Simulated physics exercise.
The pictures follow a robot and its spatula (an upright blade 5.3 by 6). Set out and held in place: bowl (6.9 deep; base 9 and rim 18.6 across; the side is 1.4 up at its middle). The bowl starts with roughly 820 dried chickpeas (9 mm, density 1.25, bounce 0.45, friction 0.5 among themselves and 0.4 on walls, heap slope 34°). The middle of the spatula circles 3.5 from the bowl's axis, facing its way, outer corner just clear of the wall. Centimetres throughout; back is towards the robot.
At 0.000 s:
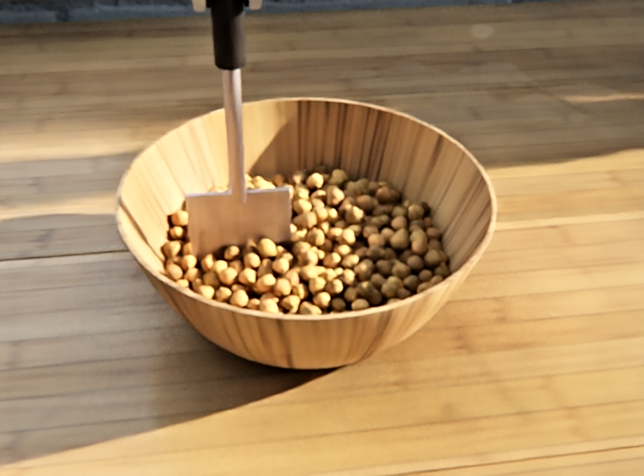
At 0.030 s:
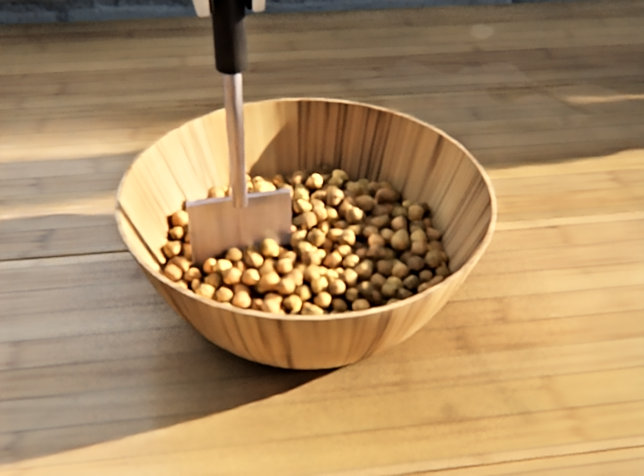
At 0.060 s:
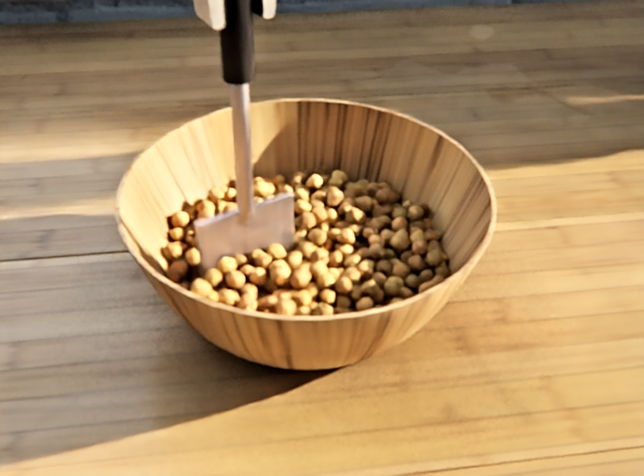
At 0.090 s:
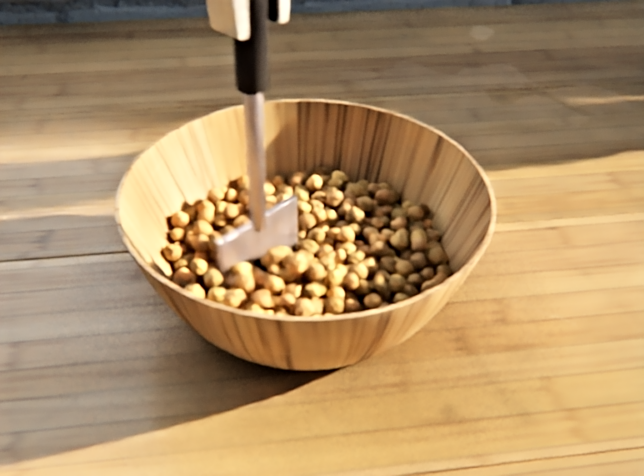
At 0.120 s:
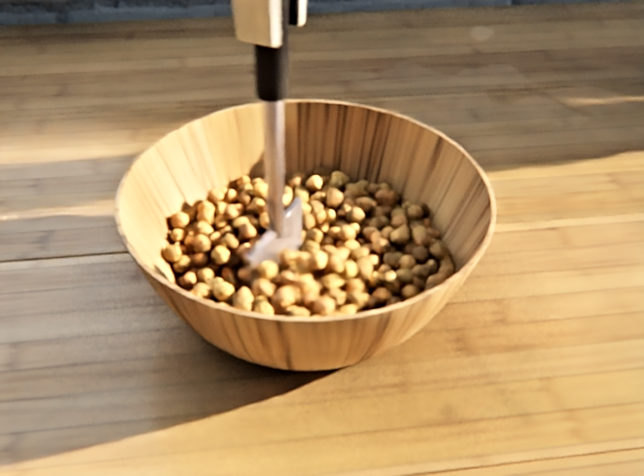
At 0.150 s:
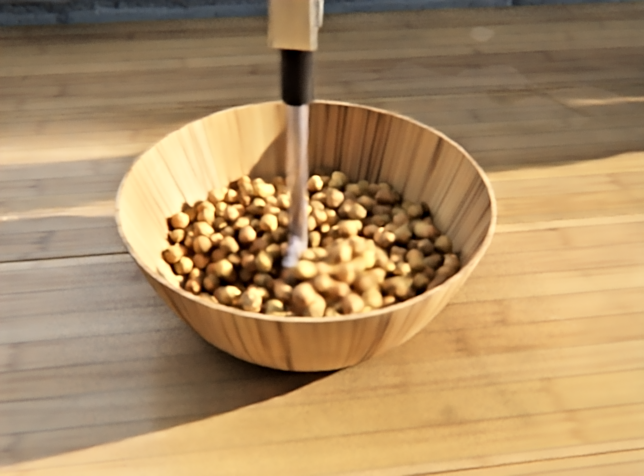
Robot arm sweeping an upright spatula through dried chickpeas in a wooden bowl, turning it edge-on while pushing rightward.
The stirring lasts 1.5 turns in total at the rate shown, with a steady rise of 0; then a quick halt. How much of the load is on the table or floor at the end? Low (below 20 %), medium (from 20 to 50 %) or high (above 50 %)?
On the table or floor the share is low, below 20 %.
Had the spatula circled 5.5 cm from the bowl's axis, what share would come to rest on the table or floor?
Then about 0 per cent.
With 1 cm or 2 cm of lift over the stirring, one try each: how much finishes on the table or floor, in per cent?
Some 5 and 5 per cent.
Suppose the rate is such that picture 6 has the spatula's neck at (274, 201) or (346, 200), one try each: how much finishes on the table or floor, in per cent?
Some 5 and 25 per cent.
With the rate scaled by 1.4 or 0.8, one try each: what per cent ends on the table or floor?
Some 20 and 5 per cent.
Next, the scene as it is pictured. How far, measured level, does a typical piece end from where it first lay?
Some 9 cm.
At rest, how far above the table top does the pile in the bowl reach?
Some 7.5 cm.
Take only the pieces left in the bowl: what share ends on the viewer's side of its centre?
Some 40 per cent.
By 0.47 s, 256° round, highest piece 9 above the table; 803 in the bowl, 13 on the table or floor, 9 in flight or on the tool.
By 0.78 s, 78° round, highest piece 9 above the table; 778 in the bowl, 43 on the table or floor, 4 in flight or on the tool.
By 1.14 s, 180° round, highest piece 7 above the table; 752 in the bowl, 73 on the table or floor.
By 1.84 s, 180° round, highest piece 7 above the table; 752 in the bowl, 73 on the table or floor.
Final count, 752 in the bowl, 73 on the table or floor. That is 9 % on the table or floor.
